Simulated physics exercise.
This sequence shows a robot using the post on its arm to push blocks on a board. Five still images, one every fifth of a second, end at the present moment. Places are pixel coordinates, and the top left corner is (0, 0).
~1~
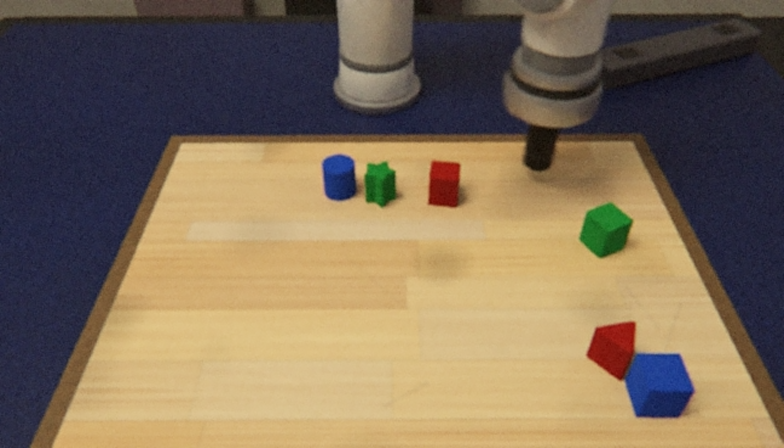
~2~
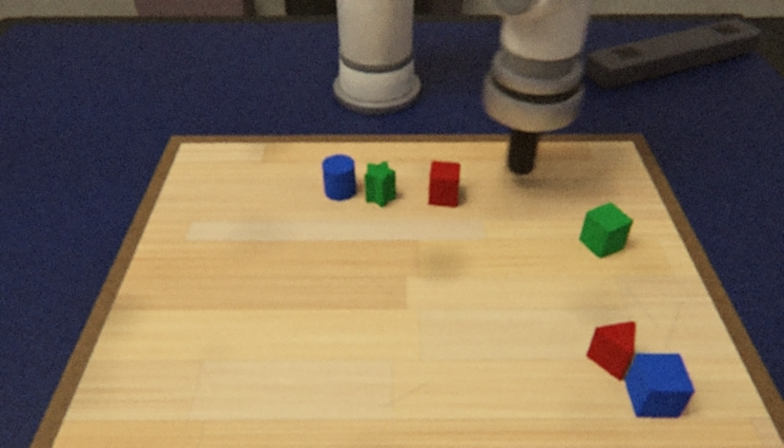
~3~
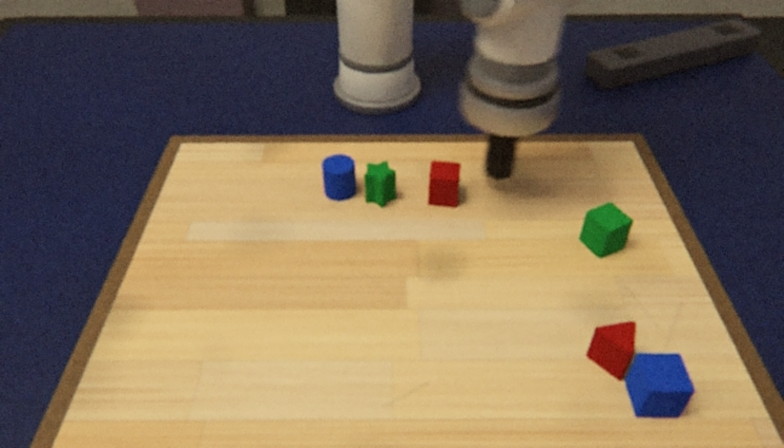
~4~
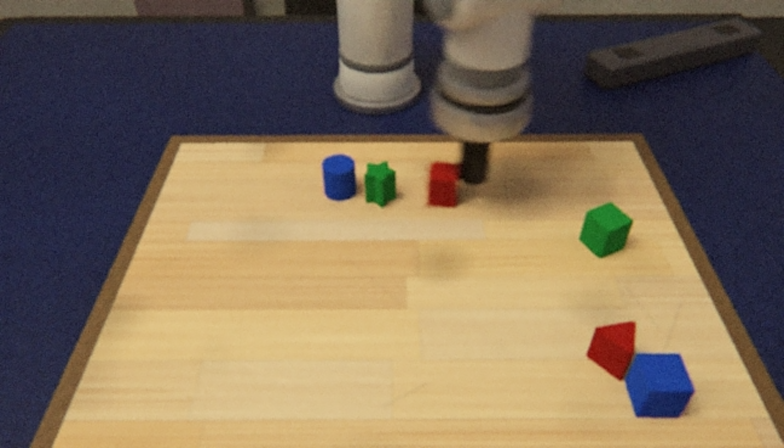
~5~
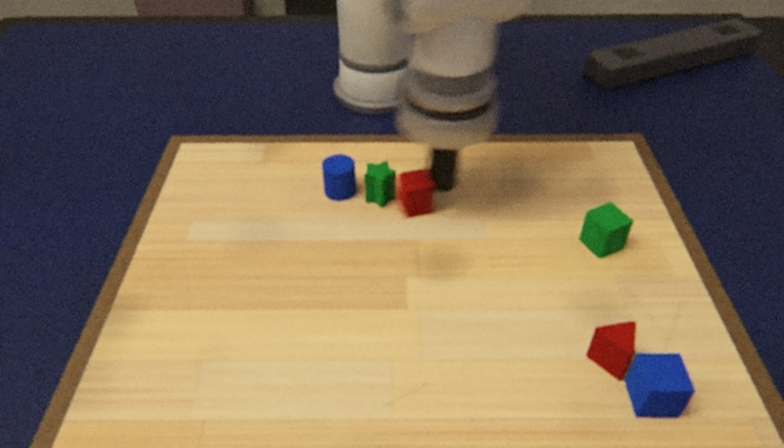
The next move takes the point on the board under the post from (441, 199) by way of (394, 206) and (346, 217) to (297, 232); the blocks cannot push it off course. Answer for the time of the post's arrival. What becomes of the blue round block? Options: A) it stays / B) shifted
B
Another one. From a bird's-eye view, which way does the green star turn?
Clockwise, from overhead.
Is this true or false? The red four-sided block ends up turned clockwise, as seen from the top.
That claim is false.
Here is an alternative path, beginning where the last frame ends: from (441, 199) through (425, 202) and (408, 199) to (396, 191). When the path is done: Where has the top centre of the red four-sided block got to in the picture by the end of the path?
It should be at about (389, 186).
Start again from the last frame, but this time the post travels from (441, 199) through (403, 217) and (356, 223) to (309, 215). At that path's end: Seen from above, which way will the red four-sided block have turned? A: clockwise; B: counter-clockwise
B (counter-clockwise)
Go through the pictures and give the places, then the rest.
In the first frame, lower end of the post (537, 164), tops of blocks, blue round block (338, 163), green star (379, 170), red four-sided block (445, 170).
In the second frame, post (520, 167), blocks as before.
In the third frame, post (498, 172), blocks as before.
In the fourth frame, post (473, 178), red four-sided block (443, 170).
In the fifth frame, post (442, 184), blue round block (338, 163), green star (379, 170), red four-sided block (415, 179).
The first path, step by step. One third of the way, post (393, 192); blue round block (335, 162); green star (366, 169), turned 35° clockwise; red four-sided block (371, 193), turned 40° anticlockwise.
Two thirds of the way, post (345, 203); blue round block (327, 158); green star (348, 172); red four-sided block (330, 210), turned 70° anticlockwise.
At the end, post (295, 217); blue round block (327, 158); green star (348, 172), turned 125° clockwise; red four-sided block (316, 220), turned 100° anticlockwise.
